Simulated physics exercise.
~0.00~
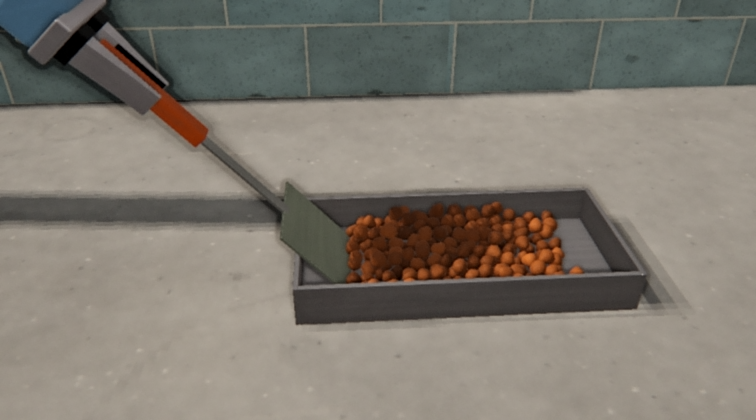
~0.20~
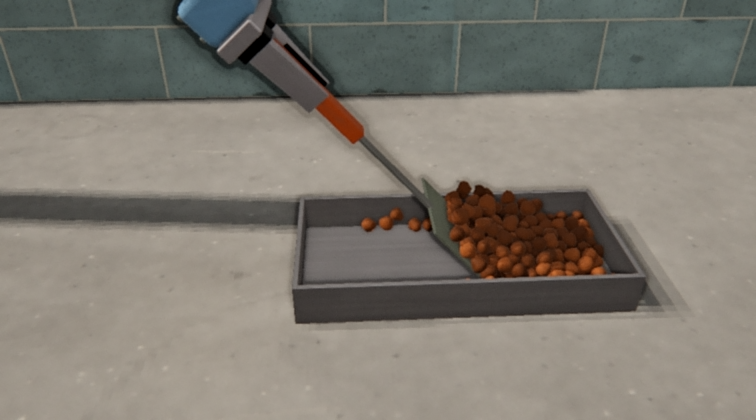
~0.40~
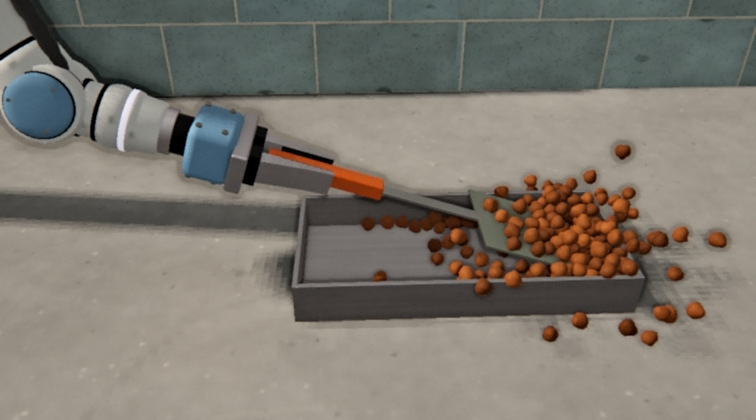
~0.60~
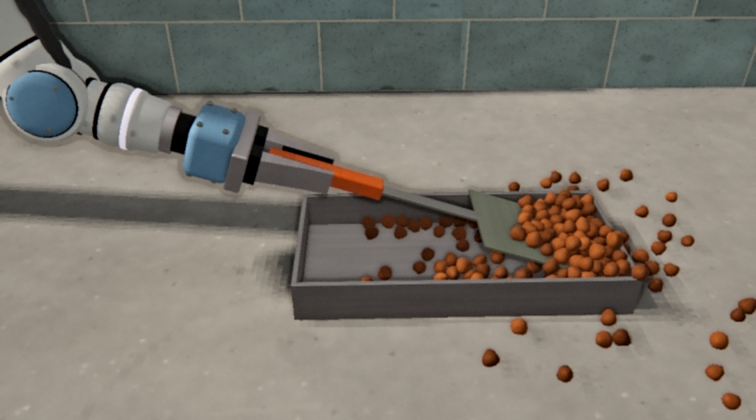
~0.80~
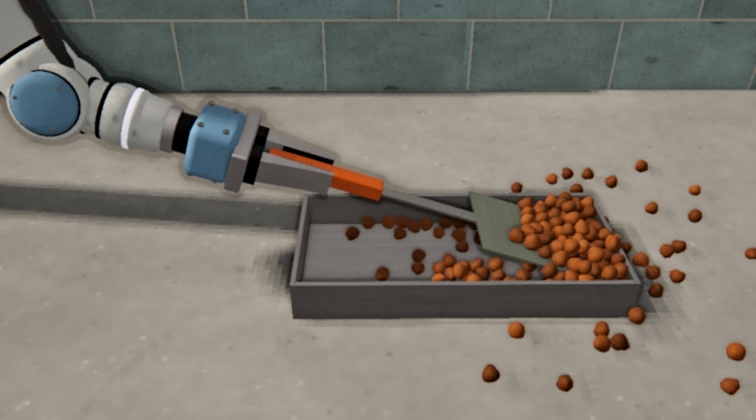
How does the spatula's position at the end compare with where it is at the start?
At the start the spatula's blade is at the left end of the trough. By the end it is farther right and a little lower in view, resting against the heap in the right part of the trough.
